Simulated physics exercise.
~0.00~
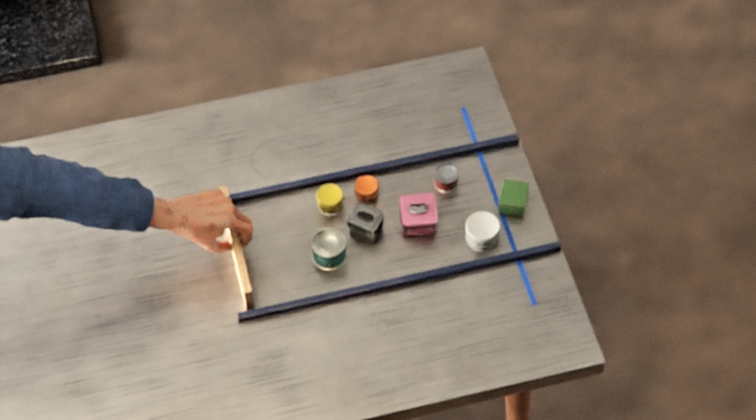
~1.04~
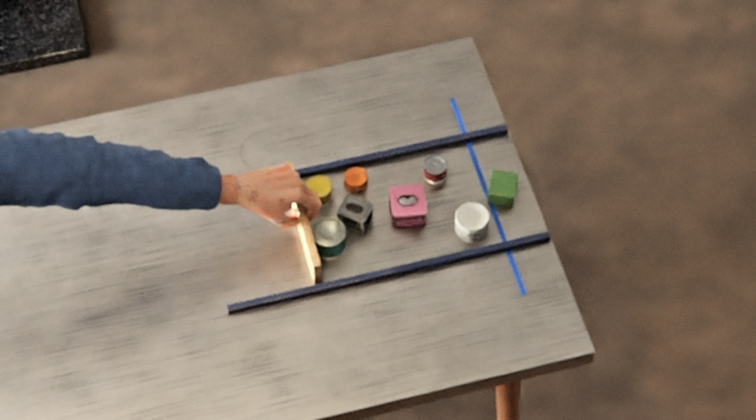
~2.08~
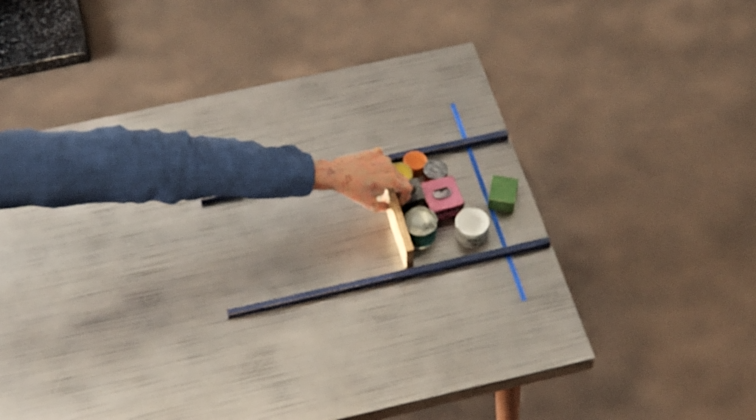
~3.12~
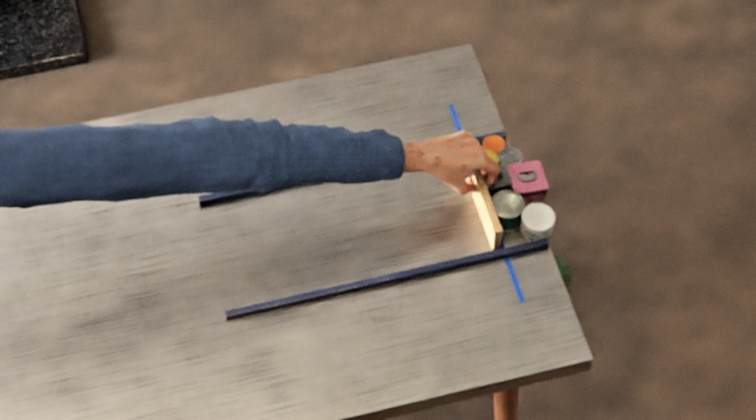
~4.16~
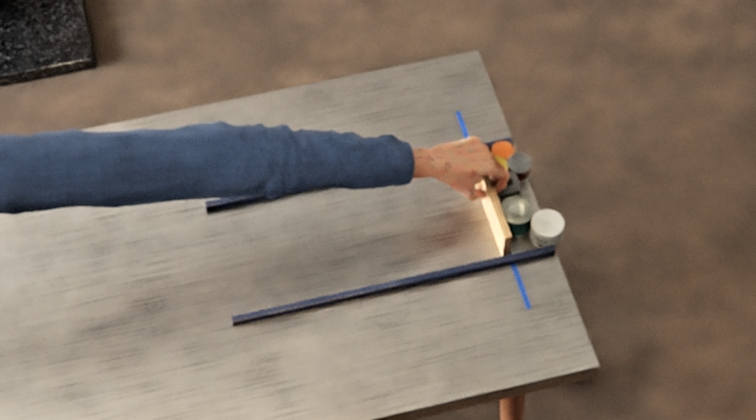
A hand in a blue sleeve holds a pale wooden board upright at the left end of two dark rails on a grey table, seen from above by a slightly swaying camera. Between the rails sit small things, including a yellow tin, an orange one, a turquoise pot and a pink case, with a white pot and a green block near a blue strip at right. The hand pushes the board rightward, gathering them together. The green block tips off the right edge. The board halts around the strip, and the pink case drops too, while the others stay crowded at the edge.
